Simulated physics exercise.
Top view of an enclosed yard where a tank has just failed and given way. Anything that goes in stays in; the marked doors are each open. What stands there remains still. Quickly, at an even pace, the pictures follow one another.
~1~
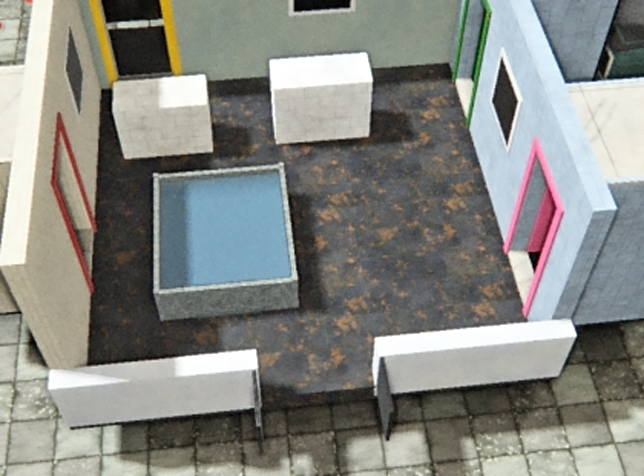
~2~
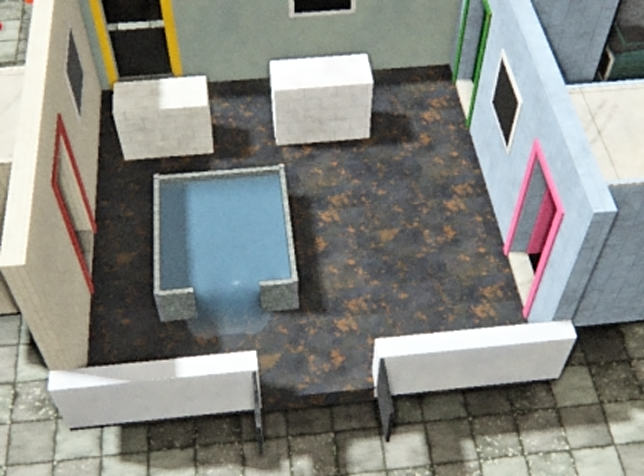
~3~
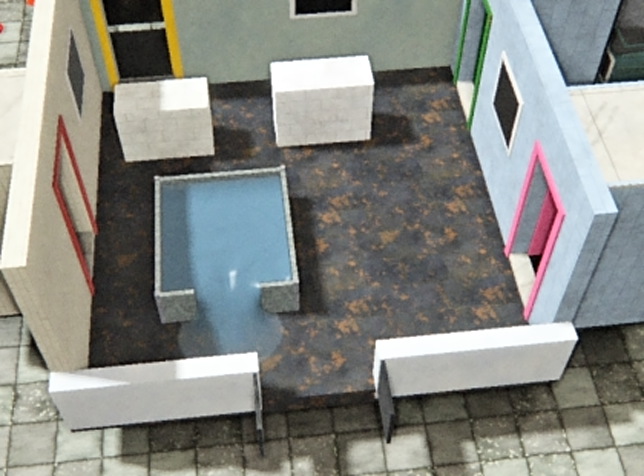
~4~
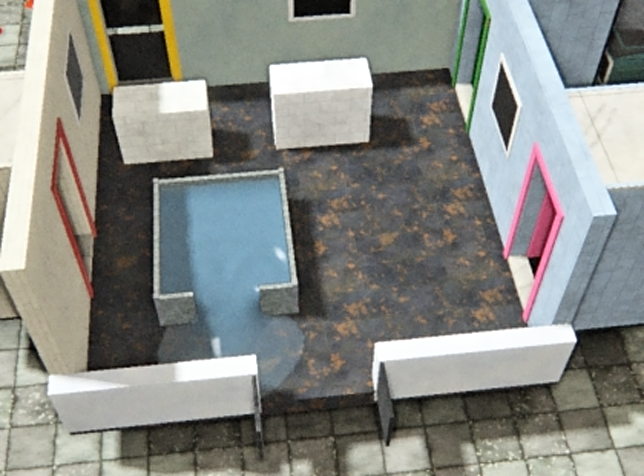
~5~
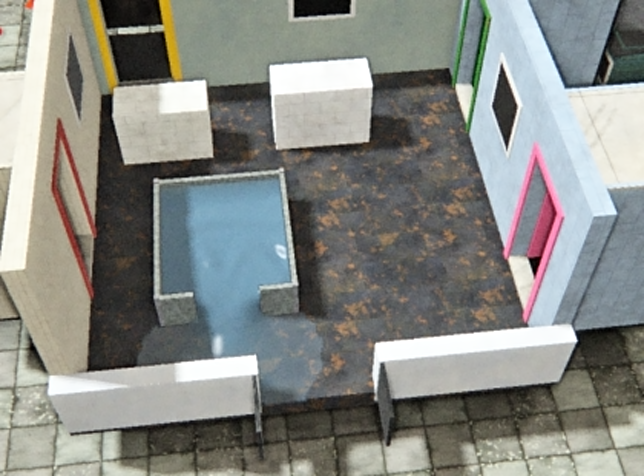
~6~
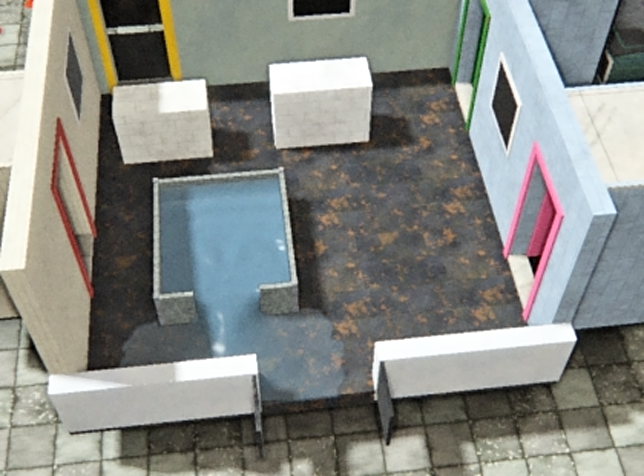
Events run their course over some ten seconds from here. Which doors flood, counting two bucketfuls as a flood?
In order: The red door doesn't overshoot the mark there, the yellow door overshoots the mark there, the green door doesn't overshoot the mark there, the pink door doesn't overshoot the mark there.
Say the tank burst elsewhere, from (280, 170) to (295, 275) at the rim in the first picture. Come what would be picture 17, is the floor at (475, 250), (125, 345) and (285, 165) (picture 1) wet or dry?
In that order: Flooded, free of water, dry.
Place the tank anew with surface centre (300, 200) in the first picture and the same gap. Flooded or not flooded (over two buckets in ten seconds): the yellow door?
Checking them one by one, the yellow door remains below.
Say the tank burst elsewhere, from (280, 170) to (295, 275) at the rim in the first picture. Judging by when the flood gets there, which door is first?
Answer: The pink door.
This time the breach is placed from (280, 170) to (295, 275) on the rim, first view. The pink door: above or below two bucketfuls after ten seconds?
Check on pink - it gets too much.
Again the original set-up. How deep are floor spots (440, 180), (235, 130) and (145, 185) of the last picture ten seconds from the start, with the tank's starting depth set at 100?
About 8, 4, 12 %.
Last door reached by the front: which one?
That would be the green door.
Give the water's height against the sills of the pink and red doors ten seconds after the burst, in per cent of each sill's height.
Near 40 per cent and 40 per cent, respectively.
A moment on, water covers 10 % of the floor; the red door not reached, the yellow door not reached, the green door not reached, the pink door not reached.
Next, water covers 20 % of the floor; the red door wet at the sill, nothing in, the yellow door not reached, the green door not reached, the pink door not reached.
Then, water covers 35 % of the floor; the red door wet at the sill, nothing in, the yellow door not reached, the green door not reached, the pink door wet at the sill, nothing in.
Later, water covers 55 % of the floor; the red door wet at the sill, nothing in, the yellow door over two buckets in, the green door not reached, the pink door wet at the sill, nothing in.
In the end, water covers 90 % of the floor; the red door wet at the sill, nothing in, the yellow door over two buckets in, the green door wet at the sill, nothing in, the pink door wet at the sill, nothing in.
